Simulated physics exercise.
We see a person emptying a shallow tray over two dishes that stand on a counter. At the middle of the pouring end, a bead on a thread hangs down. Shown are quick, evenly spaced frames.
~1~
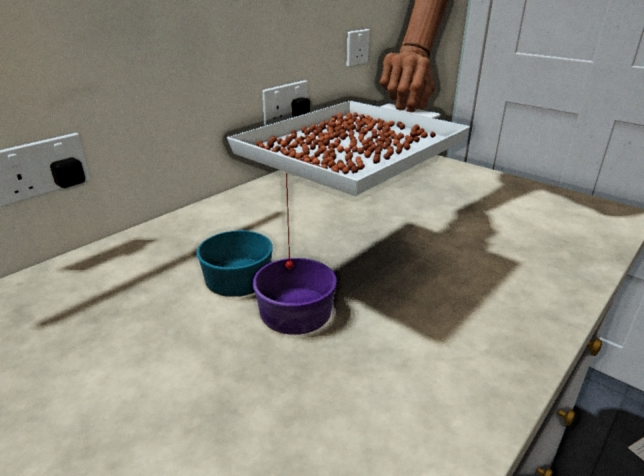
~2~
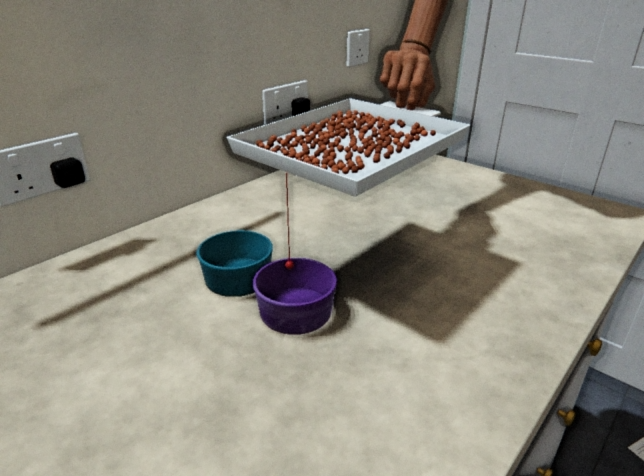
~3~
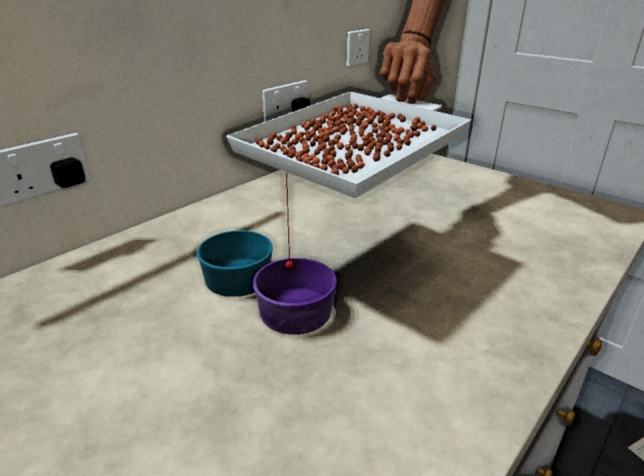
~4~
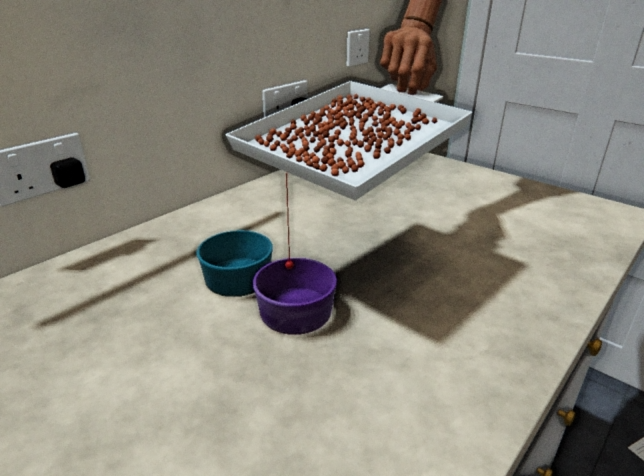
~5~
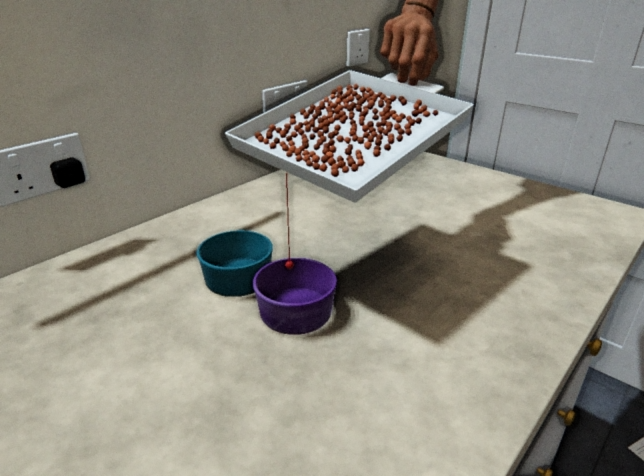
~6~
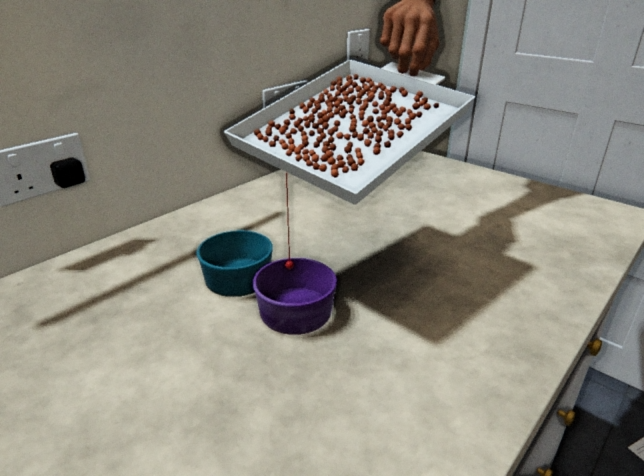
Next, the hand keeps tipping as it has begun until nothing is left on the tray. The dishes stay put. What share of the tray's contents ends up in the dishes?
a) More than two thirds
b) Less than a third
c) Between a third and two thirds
Answer: B.
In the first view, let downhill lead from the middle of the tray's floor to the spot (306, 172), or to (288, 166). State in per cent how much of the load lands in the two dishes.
I'd expect around 10 in a hundred first and around 30 in a hundred second.
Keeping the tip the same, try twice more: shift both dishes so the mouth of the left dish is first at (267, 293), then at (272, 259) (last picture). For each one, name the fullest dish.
The rightmost dish, then the rightmost dish.
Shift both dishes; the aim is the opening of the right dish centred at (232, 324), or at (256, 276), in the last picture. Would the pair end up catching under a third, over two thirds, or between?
Try one: Under a third. Try two: Under a third.
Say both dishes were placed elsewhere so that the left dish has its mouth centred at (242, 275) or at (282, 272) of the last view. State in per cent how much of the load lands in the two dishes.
70 and 80 %.
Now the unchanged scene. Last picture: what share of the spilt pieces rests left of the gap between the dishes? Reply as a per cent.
I'd say some 10 in a hundred.
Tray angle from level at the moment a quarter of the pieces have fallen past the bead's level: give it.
Approx. reading: About 105°.
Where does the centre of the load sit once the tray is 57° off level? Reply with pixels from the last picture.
Load centre: Approx. (331, 148).
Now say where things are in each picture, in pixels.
Corners of the pouring end near (233, 137) and (356, 178), level; middle of the load near (343, 137), clay pellets; left dish near (207, 275); right dish near (267, 311); bead on its thread near (290, 265), in the first picture.
Corners of the pouring end near (232, 137) and (356, 178), level; middle of the load near (343, 136), in the second picture.
Corners of the pouring end near (232, 136) and (356, 180), tipped barely, lowest at the right corner; middle of the load near (343, 132), in the third picture.
Corners of the pouring end near (231, 134) and (356, 183), tipped a little, lowest at the right corner; middle of the load near (343, 126), in the fourth picture.
Corners of the pouring end near (231, 133) and (355, 186), tipped a little, lowest at the right corner; middle of the load near (343, 121), in the fifth picture.
Corners of the pouring end near (230, 131) and (355, 189), tipped a little, lowest at the right corner; middle of the load near (342, 115); left dish near (207, 275); right dish near (267, 311), in the sixth picture.
Shortly afterwards, tray tipped steeply; the whole lot on the tray.
Next, tray tipped right over; all but a few on the tray; a little outside both.
Some moments later, tray tipped past a quarter turn; a little in the right dish; all but a few outside both.
In the end, tray tipped past a quarter turn; a little in the right dish; none at all in the left dish; all but a few outside both.
